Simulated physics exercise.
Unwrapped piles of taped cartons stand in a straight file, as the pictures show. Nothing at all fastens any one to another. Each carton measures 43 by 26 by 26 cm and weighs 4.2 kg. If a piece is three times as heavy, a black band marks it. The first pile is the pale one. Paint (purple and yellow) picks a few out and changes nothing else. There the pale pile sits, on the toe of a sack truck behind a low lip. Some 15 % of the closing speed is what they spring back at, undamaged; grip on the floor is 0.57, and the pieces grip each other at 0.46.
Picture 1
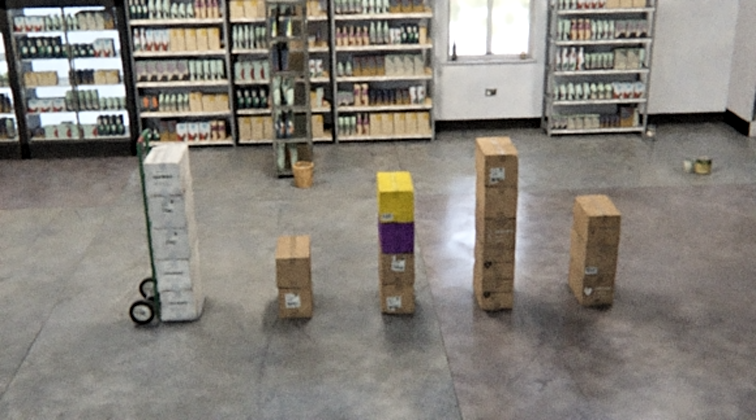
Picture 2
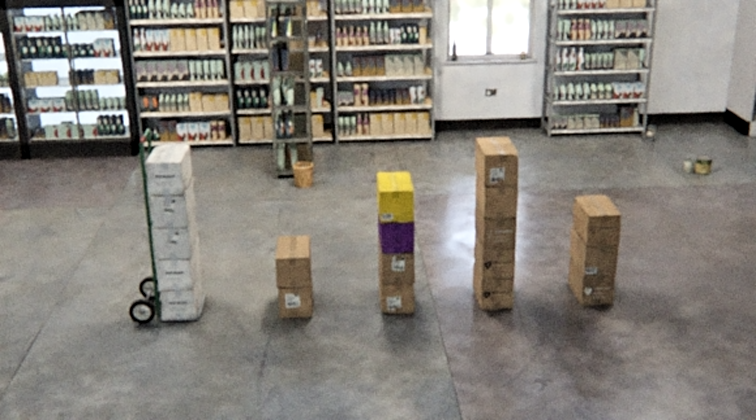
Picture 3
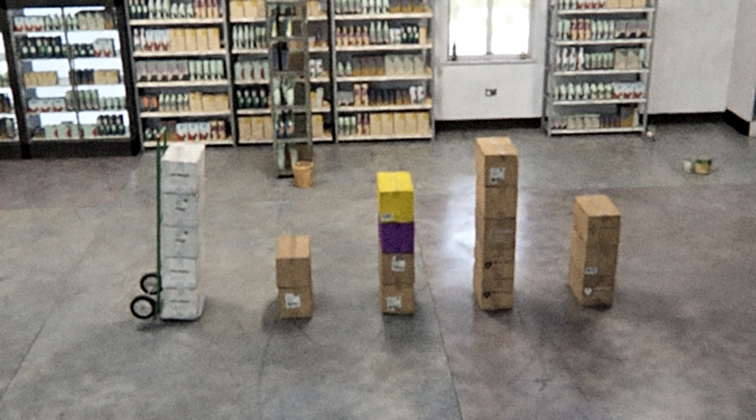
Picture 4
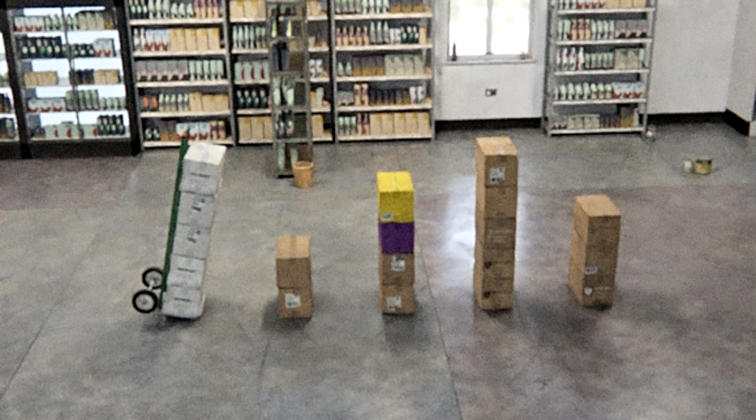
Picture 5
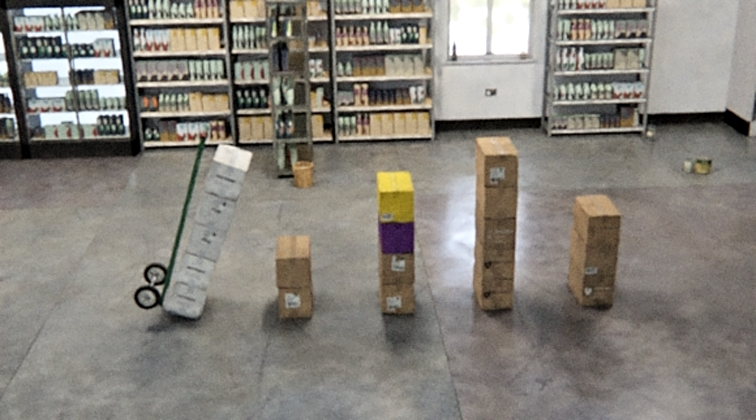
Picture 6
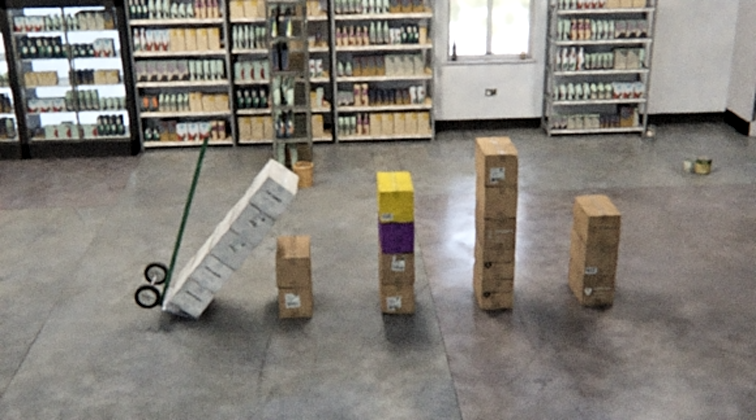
A pale stack of boxes on a hand truck tilting right, then leaning away from the frame toward a short brown stack.
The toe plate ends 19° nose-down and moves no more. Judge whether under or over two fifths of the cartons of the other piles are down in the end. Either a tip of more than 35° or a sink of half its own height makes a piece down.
Under two fifths are down.
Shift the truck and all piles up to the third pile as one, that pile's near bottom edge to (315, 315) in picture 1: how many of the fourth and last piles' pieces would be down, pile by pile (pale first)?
In that case fourth pile 0 and last pile 0.
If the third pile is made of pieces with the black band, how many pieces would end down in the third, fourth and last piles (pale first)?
Down at the end: Third pile 0, fourth pile 0, last pile 0.
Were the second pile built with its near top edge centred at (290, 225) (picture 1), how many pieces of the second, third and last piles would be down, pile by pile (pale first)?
Second 2, third 4, last 3.
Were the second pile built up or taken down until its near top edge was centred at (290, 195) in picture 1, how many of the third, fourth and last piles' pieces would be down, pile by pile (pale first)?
Counts down - third: 4; fourth: 4; last: 3.
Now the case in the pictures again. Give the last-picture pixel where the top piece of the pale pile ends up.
Somewhere about (360, 295).
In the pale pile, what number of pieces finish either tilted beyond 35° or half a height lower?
5 pieces.
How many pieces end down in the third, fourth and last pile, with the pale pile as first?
For the third pile 0, for the fourth pile 0, for the last pile 0.
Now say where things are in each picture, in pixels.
In the first picture (we follow the side turned to the camera), truck frame (143, 180) 0° forward; yellow carton (397, 207); purple carton (398, 238); no other piece has moved.
Truck frame (144, 179) 1° forward; yellow carton (397, 207), in the second picture.
Truck frame (158, 176) 6° forward, top of the pale pile leaning 6°; yellow carton (397, 207); no other piece has moved, in the third picture.
Truck frame (178, 174) 13° forward, top of the pale pile leaning 13°; yellow carton (397, 207); no other piece has moved, in the fourth picture.
Truck frame (194, 173) 18° forward, top of the pale pile leaning 22°; yellow carton (397, 207); no other piece has moved, in the fifth picture.
Truck frame (196, 173) 19° forward, top of the pale pile leaning 40°; yellow carton (397, 207); purple carton (398, 238); no other piece has moved, in the sixth picture.
Then, 0.07 s on from the sixth picture, 5 of the pale pile down; none of the 14 other cartons down.
Then, 0.21 s on from the sixth picture, 5 of the pale pile down; none of the 14 other cartons down, 1 disturbed.
Then, 0.41 s on from the sixth picture, 5 of the pale pile down; none of the 14 other cartons down, 5 disturbed; purple carton displaced 32 mm.
Then, 0.87 s on from the sixth picture, 5 of the pale pile down; none of the 14 other cartons down, 5 disturbed; purple carton displaced 29 mm.
Finally, 5 of the pale pile down; 1 of the 14 other cartons down; yellow carton unmoved; purple carton displaced 49 mm. That is 7 per cent. Seen by the last camera, middles, yellow carton near (397, 197), purple carton near (402, 227).
